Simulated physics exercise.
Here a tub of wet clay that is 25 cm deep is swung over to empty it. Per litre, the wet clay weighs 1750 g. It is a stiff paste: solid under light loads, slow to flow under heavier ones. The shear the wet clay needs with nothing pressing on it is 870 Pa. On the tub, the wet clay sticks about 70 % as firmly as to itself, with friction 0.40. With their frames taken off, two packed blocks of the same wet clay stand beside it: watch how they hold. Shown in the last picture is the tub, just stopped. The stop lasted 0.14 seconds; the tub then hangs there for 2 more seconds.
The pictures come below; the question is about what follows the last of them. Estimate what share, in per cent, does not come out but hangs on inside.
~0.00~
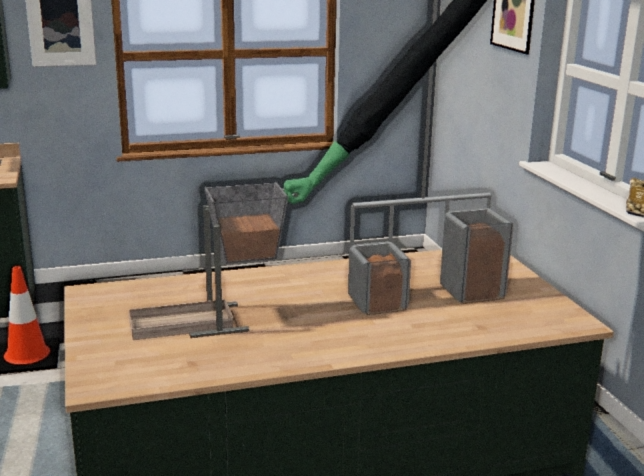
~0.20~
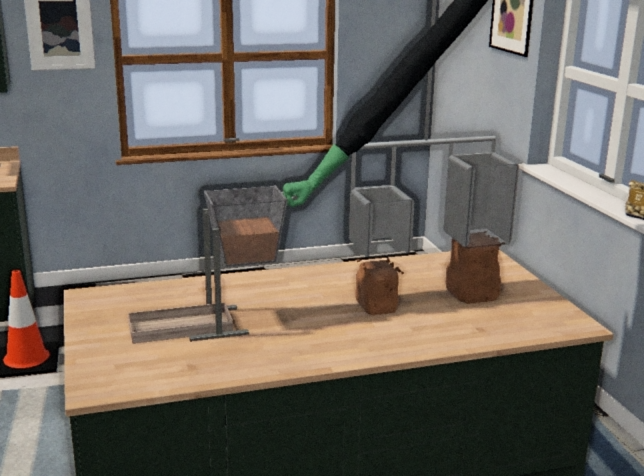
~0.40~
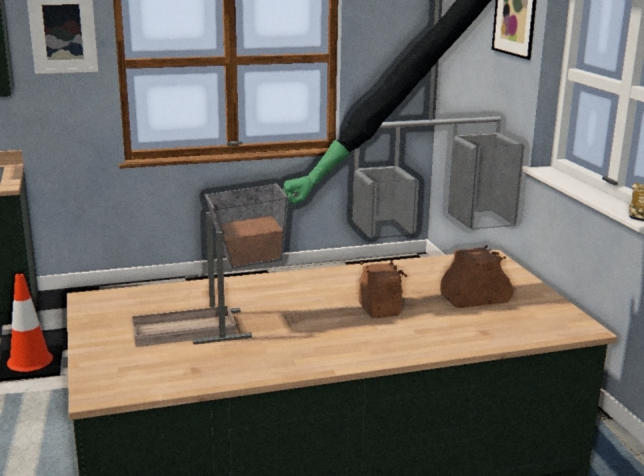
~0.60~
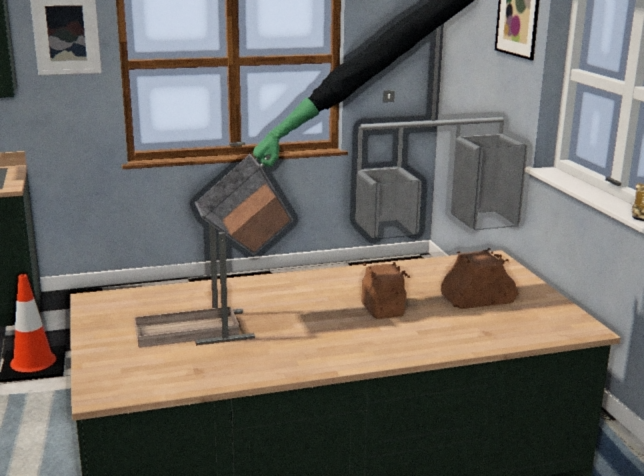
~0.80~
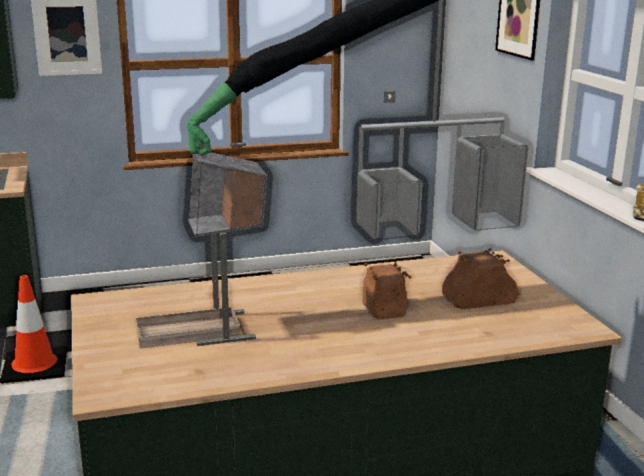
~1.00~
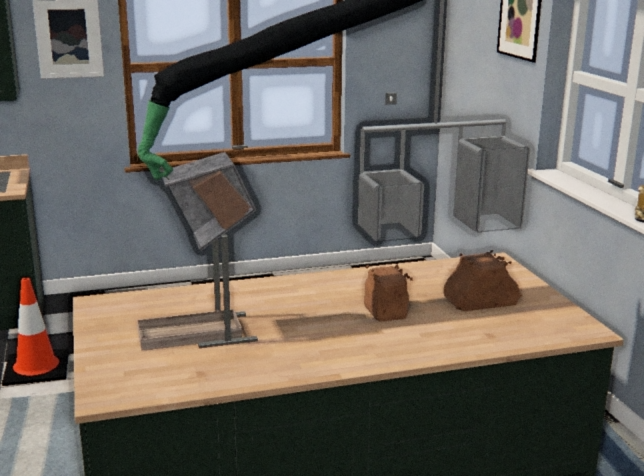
Some 0 per cent hangs on inside.
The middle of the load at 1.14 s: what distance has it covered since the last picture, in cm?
Roughly 11 cm.
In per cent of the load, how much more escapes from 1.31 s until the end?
Around 20 percent of the load.
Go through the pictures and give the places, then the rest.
The first frame shows handle-side rim at (286, 197), tilt 0 degrees; crest of the wet clay at (226, 233); block heights 19 cm, 30 cm (left to right).
The second frame shows handle-side rim at (285, 200), tilt 0 degrees; crest of the wet clay at (225, 236); block heights 19 cm, 27 cm (left to right).
The third frame shows handle-side rim at (286, 198), tilt 5 degrees; crest of the wet clay at (278, 231); block heights 19 cm, 22 cm (left to right).
The fourth frame shows handle-side rim at (258, 168), tilt 39 degrees; crest of the wet clay at (274, 198); block heights 19 cm, 20 cm (left to right).
The fifth frame shows handle-side rim at (200, 163), tilt 84 degrees; crest of the wet clay at (238, 172); block heights 19 cm, 20 cm (left to right).
The sixth frame shows handle-side rim at (167, 187), tilt 113 degrees; crest of the wet clay at (219, 173); block heights 19 cm, 20 cm (left to right).
After 1.14 s, the tub is at 113 degrees and holds 88 %.
After 1.31 s, the tub is at 113 degrees and holds 20 %.
After 1.48 s, the tub is at 113 degrees and holds 0 %.
After 1.65 s, the tub is at 113 degrees and holds 0 %.
After 3.00 s, the tub is at 113 degrees and holds 0 %.
